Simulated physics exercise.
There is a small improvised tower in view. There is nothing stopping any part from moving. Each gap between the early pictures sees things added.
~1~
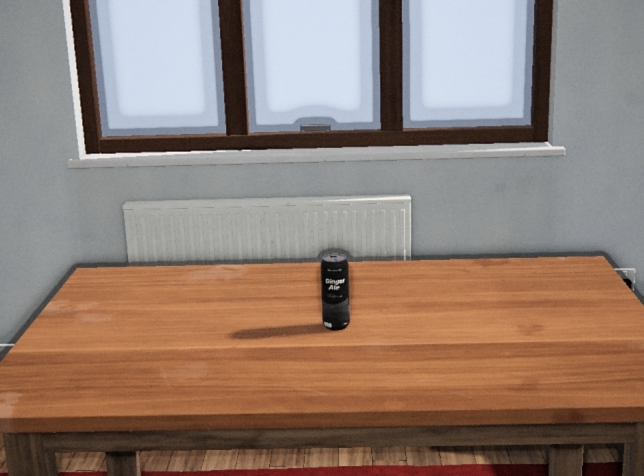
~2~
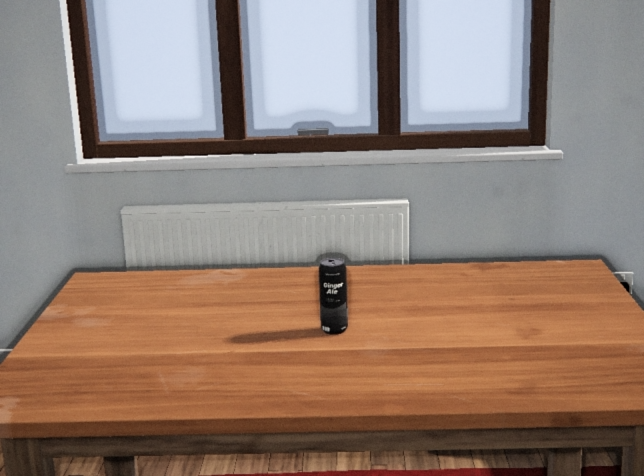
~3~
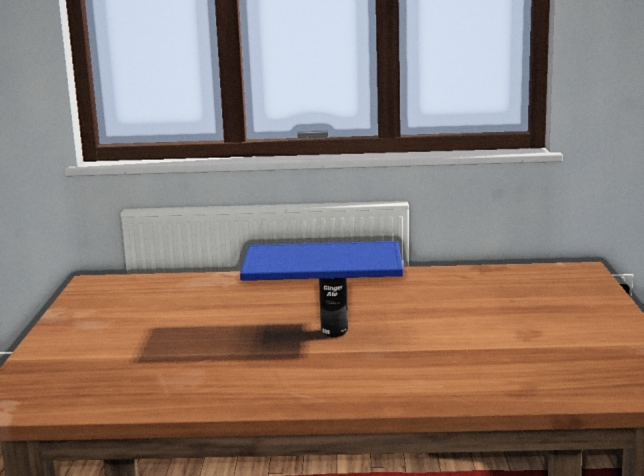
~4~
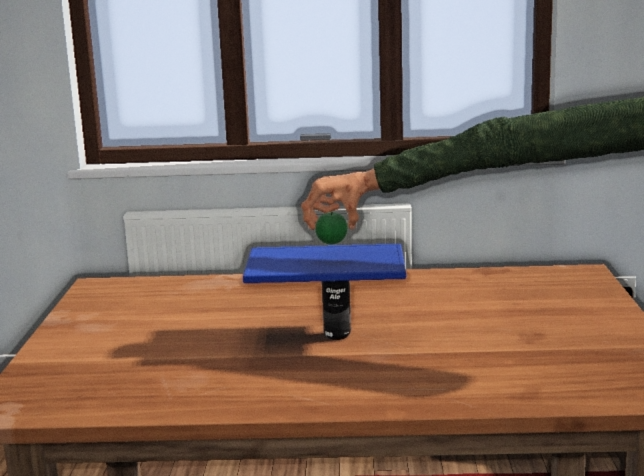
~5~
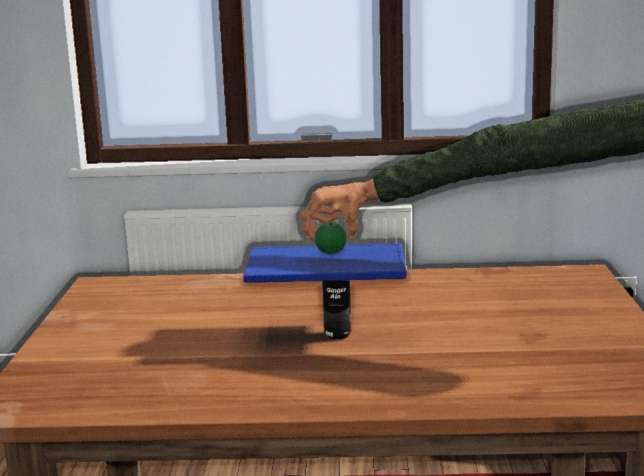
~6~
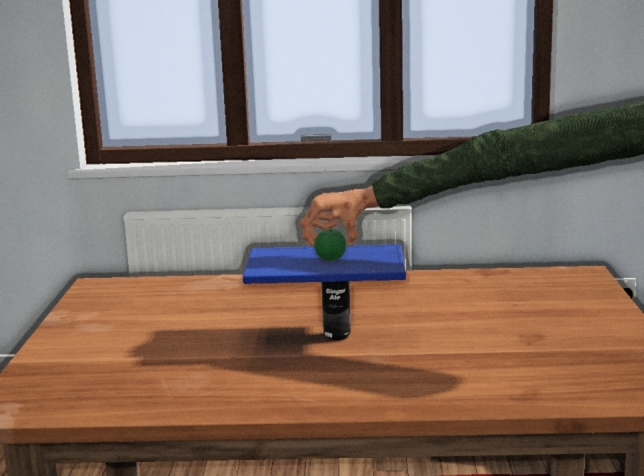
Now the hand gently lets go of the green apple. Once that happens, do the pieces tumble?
No, I predict it will be stable.
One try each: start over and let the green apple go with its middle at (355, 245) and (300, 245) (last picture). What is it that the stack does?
Result of try one: No collapse; result of try two: Collapse.
Then, 0.20 s after the last picture, nothing has stirred.
Then, 0.60 s after the last picture, green apple resting near (330, 245).
At rest, all 3 in place. Seen from the same camera at the end, green apple near (330, 246). The stack stays up.
